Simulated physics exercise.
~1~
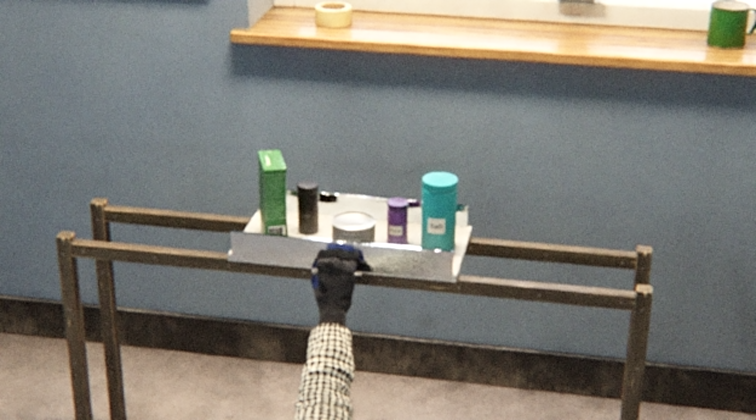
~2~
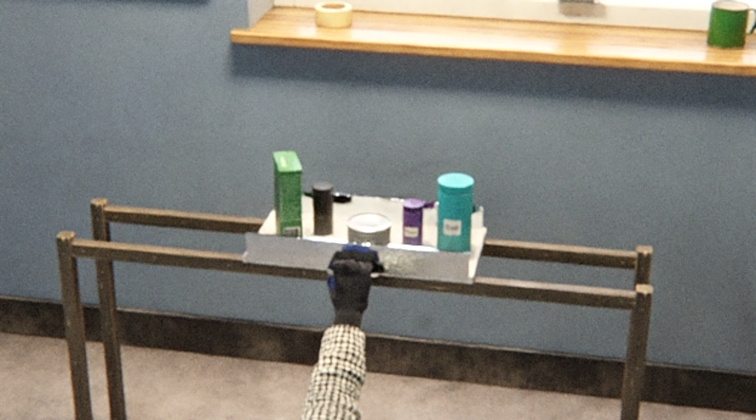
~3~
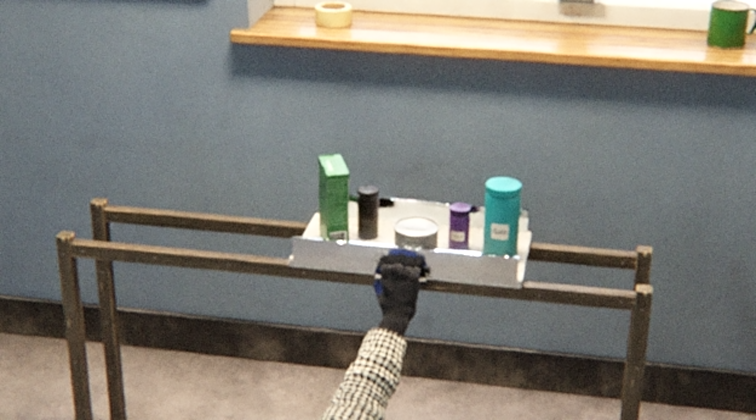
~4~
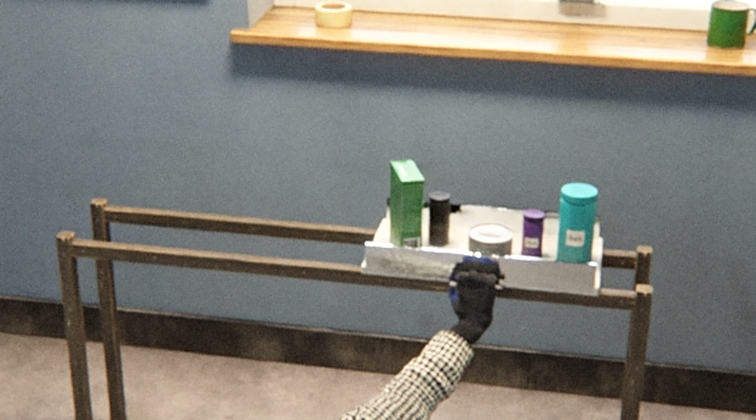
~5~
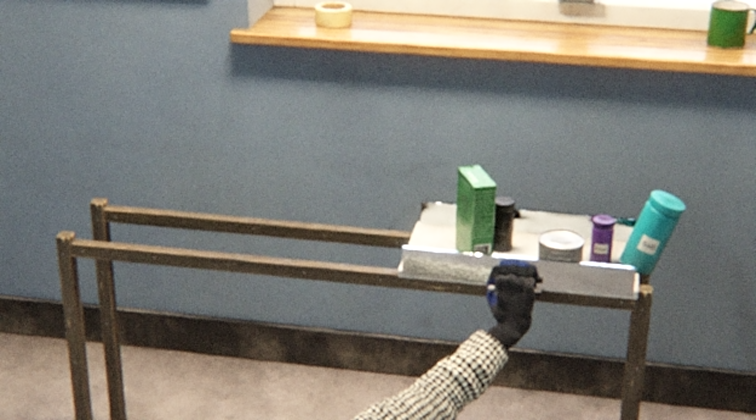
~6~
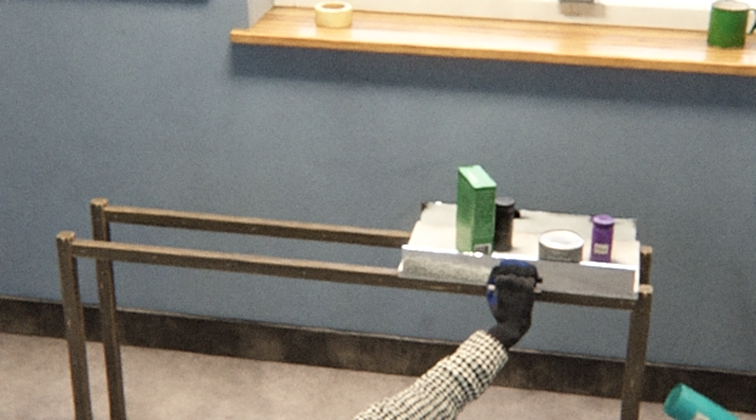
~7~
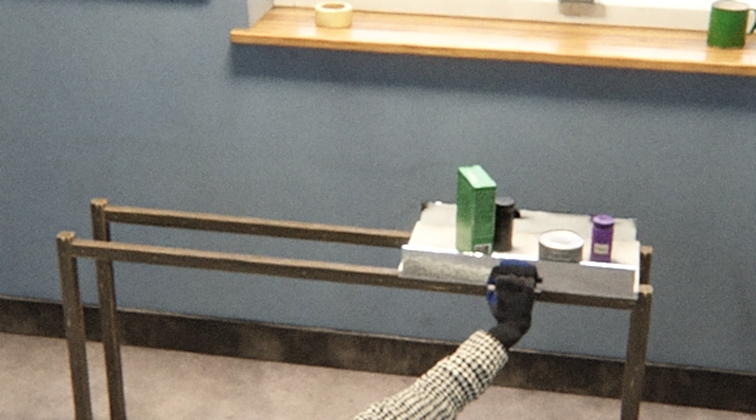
The footage shows a gloved hand sliding a tray of five containers rightward along rails until it stops; the turquoise jar tips over the right end and falls out of view, while the green packet, black shaker, grey tub and purple shaker stay on the tray, still upright.
